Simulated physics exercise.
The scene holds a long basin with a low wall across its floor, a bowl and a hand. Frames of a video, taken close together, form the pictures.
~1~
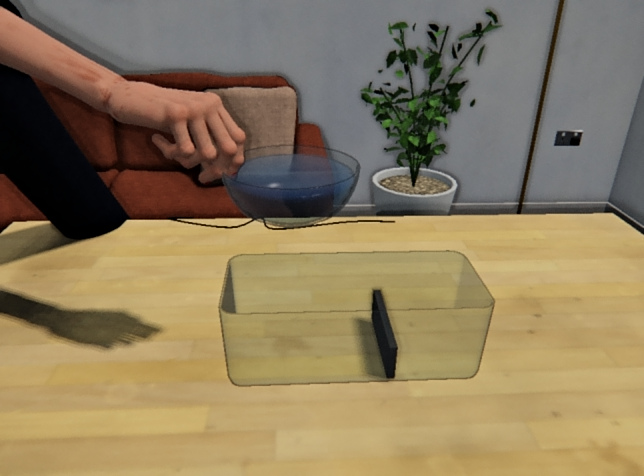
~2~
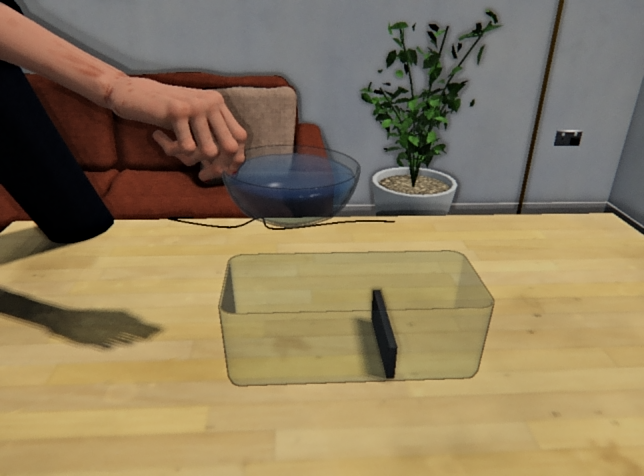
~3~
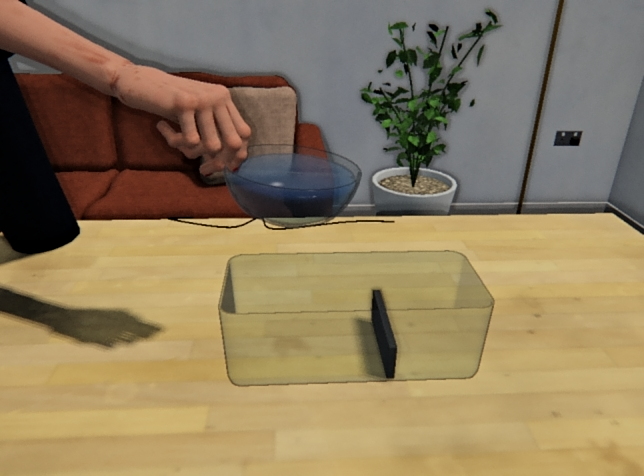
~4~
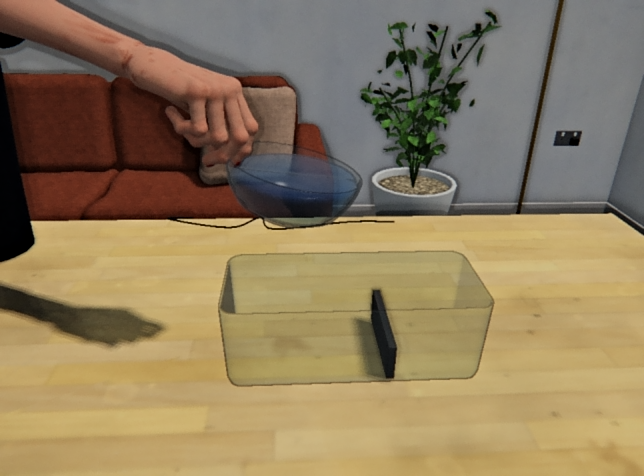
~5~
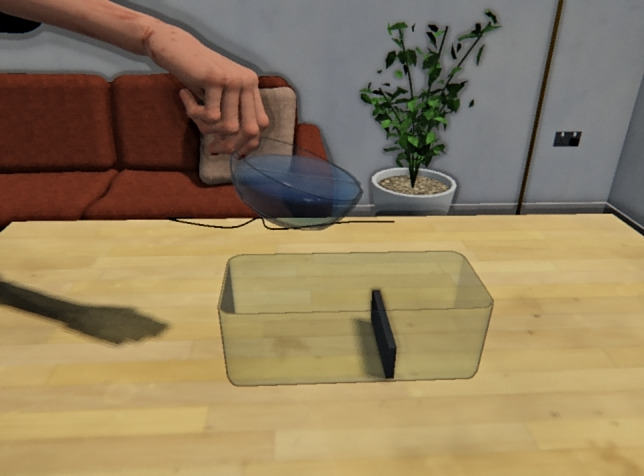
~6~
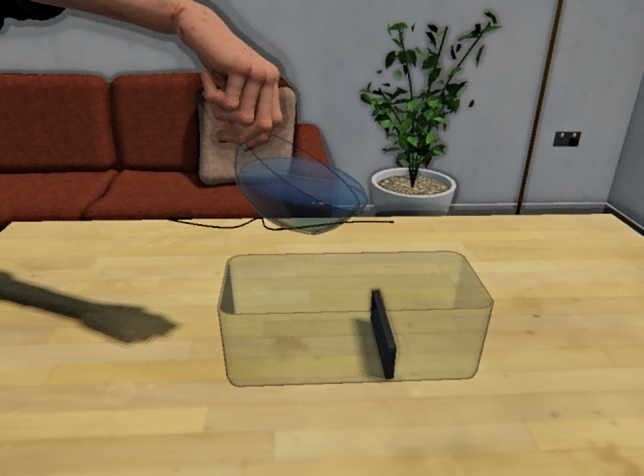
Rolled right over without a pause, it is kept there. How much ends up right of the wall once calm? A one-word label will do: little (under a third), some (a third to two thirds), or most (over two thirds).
Some.
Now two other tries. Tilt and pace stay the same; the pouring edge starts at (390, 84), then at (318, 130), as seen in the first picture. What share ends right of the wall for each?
Start one gives close to 70 percent, start two close to 10 percent.
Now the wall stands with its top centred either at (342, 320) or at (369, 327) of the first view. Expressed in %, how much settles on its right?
The first gives 80 %, the second 60 %.
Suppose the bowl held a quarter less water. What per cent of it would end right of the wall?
Near 40 %.
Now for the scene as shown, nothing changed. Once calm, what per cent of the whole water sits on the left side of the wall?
Share approx. 50 per cent.
A moment on, the bowl is tipped on its side and 9 per cent is still to pour, 15 is left of the wall and 41 right of it.
Next, the bowl is tipped right over and 0 per cent is still to pour, 44 is left of the wall and 41 right of it.
Then the bowl is tipped right over and 0 per cent is still to pour, 50 is left of the wall and 45 right of it.
Later the bowl is tipped right over and 0 per cent is still to pour, 51 is left of the wall and 45 right of it.
Finally, 51 per cent lies left of the wall, 45 right of it and 4 outside.
